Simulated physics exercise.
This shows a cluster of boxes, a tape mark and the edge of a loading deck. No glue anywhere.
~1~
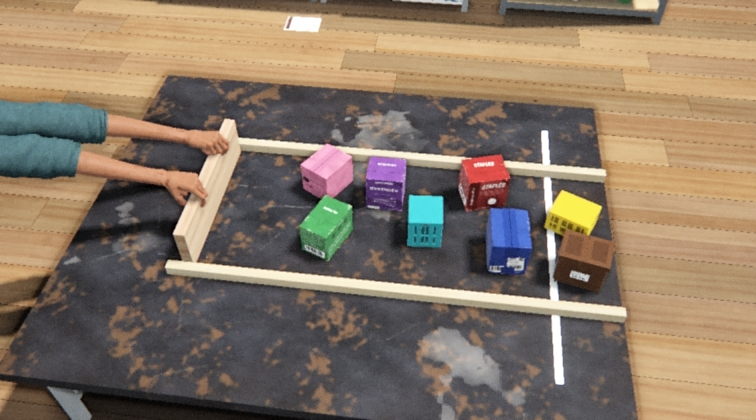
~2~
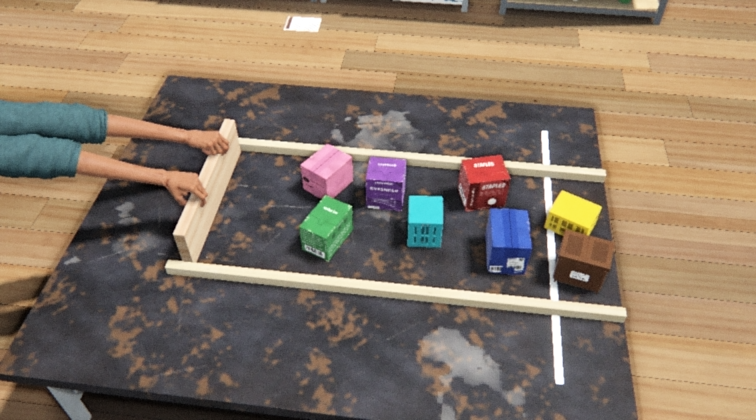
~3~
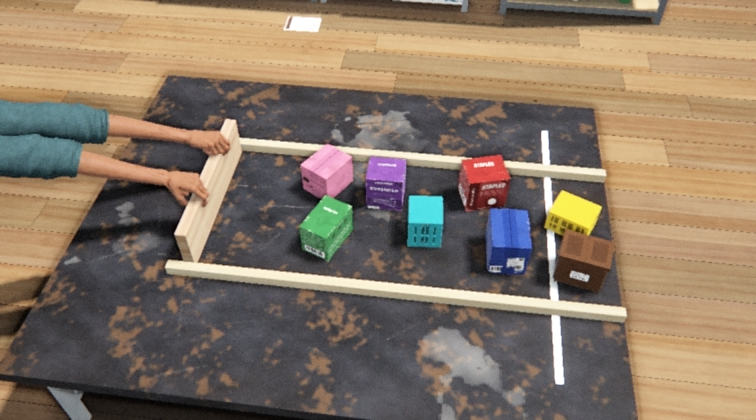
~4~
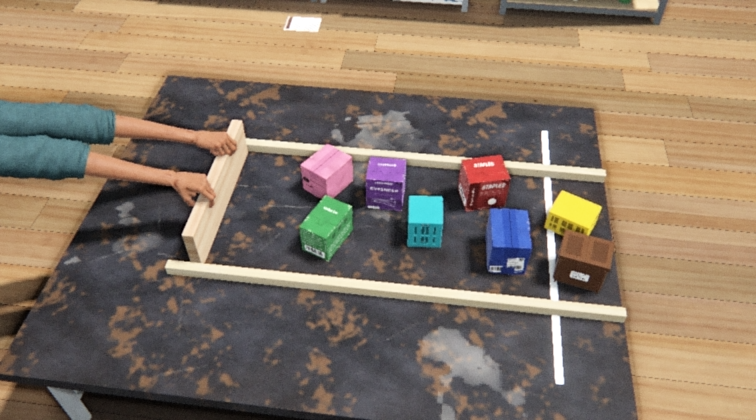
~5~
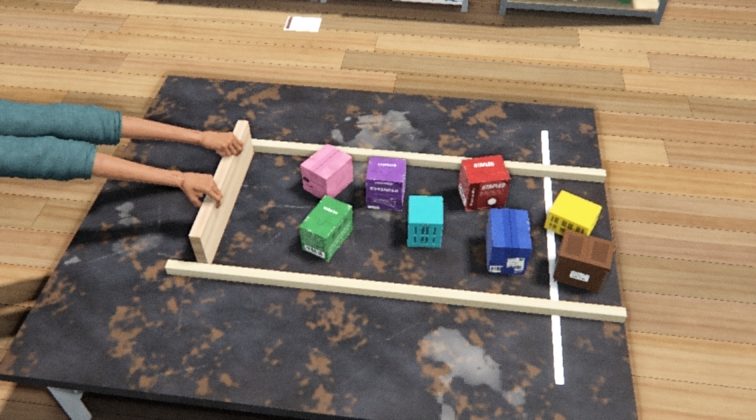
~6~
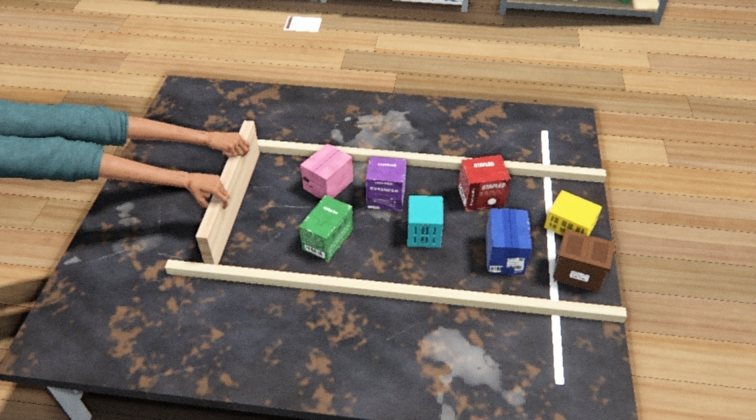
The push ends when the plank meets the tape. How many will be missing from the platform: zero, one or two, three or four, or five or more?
The number that fall off is three or four.
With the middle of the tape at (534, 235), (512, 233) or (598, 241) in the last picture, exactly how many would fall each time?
Try by try, 3, 2 and 8.
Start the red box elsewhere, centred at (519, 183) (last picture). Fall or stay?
It comes down.
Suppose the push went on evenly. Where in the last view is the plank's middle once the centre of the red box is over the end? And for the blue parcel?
Its middle is around (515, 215) and around (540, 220).
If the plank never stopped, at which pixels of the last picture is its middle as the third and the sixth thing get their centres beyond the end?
First at (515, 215), next at (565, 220).
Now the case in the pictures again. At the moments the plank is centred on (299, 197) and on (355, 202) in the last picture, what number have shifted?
1 and 3.
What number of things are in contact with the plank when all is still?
It touches 2.
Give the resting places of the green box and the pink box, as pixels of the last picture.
The green box at (571, 248), the pink box at (569, 189).
Soon after, none off yet; brown tote at rest near (582, 262); yellow crate at rest near (573, 217); blue parcel at rest near (508, 242).
In the end, the number that fall off is three or four; gone, red box, blue parcel, yellow crate and brown tote.
